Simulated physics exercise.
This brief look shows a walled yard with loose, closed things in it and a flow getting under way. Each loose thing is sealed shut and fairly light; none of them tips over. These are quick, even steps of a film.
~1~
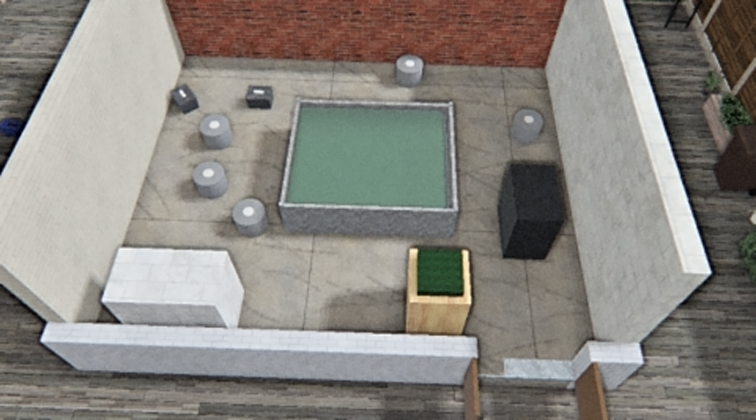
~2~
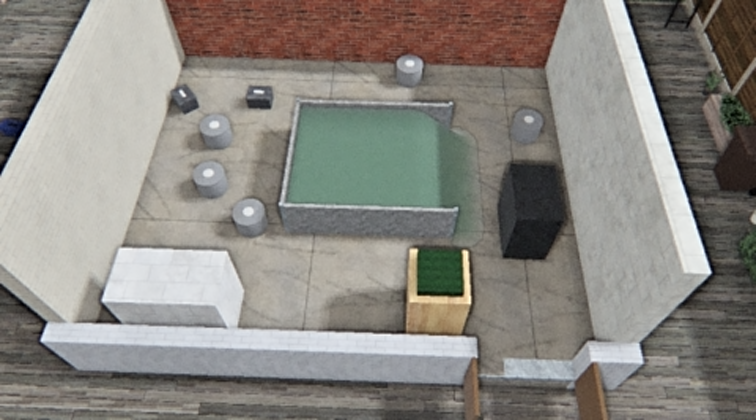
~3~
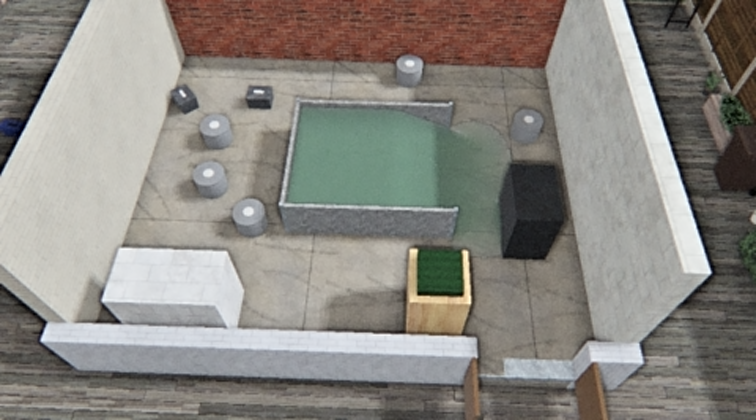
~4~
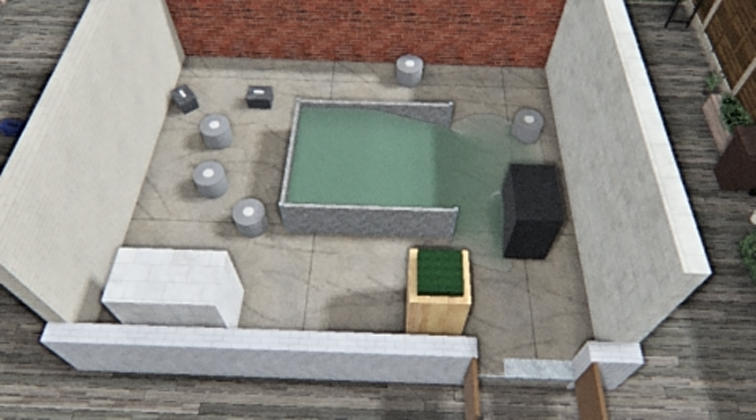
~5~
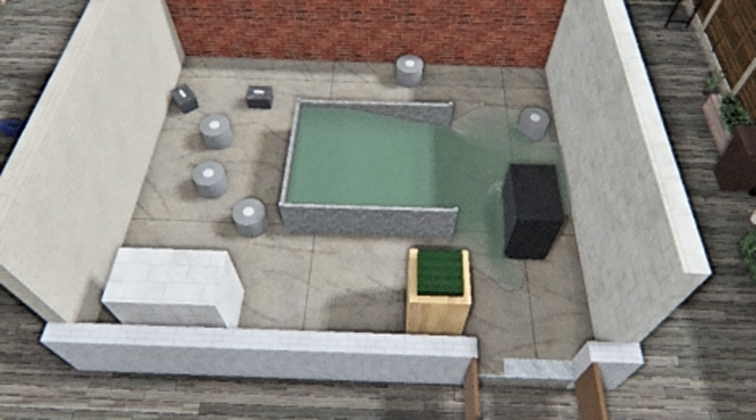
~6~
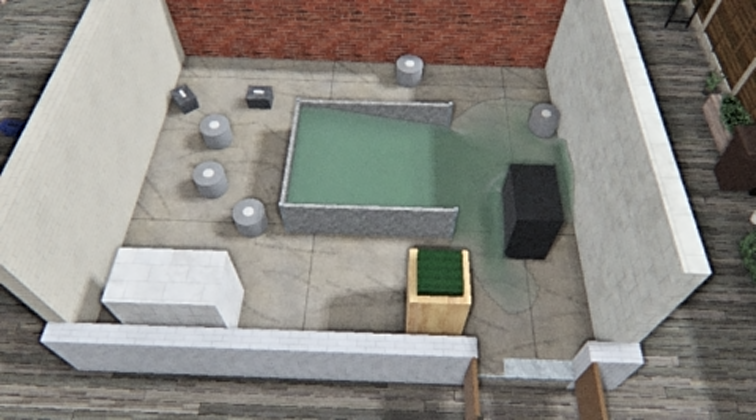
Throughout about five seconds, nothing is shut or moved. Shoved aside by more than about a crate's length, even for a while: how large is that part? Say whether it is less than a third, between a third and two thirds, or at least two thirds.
The share moved far is a third up to two thirds.
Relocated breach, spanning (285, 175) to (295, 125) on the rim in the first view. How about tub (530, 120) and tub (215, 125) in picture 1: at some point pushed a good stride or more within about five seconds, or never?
The first: Stayed short; the second: Cleared that distance.
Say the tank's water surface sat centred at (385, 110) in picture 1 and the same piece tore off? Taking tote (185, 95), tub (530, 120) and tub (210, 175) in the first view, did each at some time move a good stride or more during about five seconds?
Taking them in turn: Got sent well off; got sent well off; kept near its start.
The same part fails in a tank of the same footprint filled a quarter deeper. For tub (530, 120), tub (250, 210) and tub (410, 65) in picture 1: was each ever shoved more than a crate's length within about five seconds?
As asked: Went the distance, fell short, went the distance.
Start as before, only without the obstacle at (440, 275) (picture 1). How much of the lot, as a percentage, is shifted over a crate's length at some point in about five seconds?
I'd say near 40 out of every hundred.
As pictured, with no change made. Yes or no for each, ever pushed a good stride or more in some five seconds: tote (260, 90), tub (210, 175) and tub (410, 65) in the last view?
Tally in given order: The full distance / less than that / the full distance.
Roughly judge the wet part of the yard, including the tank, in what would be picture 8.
Estimate: Close to 35 in a hundred.
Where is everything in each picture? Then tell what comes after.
The first picture shows a tub at (529, 120) rests on the ground; a tub at (214, 125) rests on the ground; 0 of 7 have shifted.
The second picture shows a tub at (529, 120), on the bottom; a tub at (214, 125) rests on the ground; 0 of 7 have shifted.
The third picture shows a tub at (529, 120), on the bottom; a tub at (214, 125), on the bottom; 0 of 7 have shifted.
The fourth picture shows a tub at (529, 120) rests on the ground; a tub at (214, 125) rests on the ground; 0 of 7 have shifted.
The fifth picture shows a tub at (535, 118) rests on the ground, close to its start; a tub at (214, 125) rests on the ground; 1 of 7 have shifted.
The sixth picture shows a tub at (546, 114), on the bottom, a stride from its start; a tub at (214, 125) rests on the ground; 1 of 7 have shifted.
A moment on, 0 of 7 are well off their spots; 1 afloat.
Next, 1 of 7 are well off their spots; 0 afloat.
Later, 2 of 7 are well off their spots; 2 afloat.
In the end, 3 of 7 are well off their spots, and 3 have been at some point; 4 afloat.
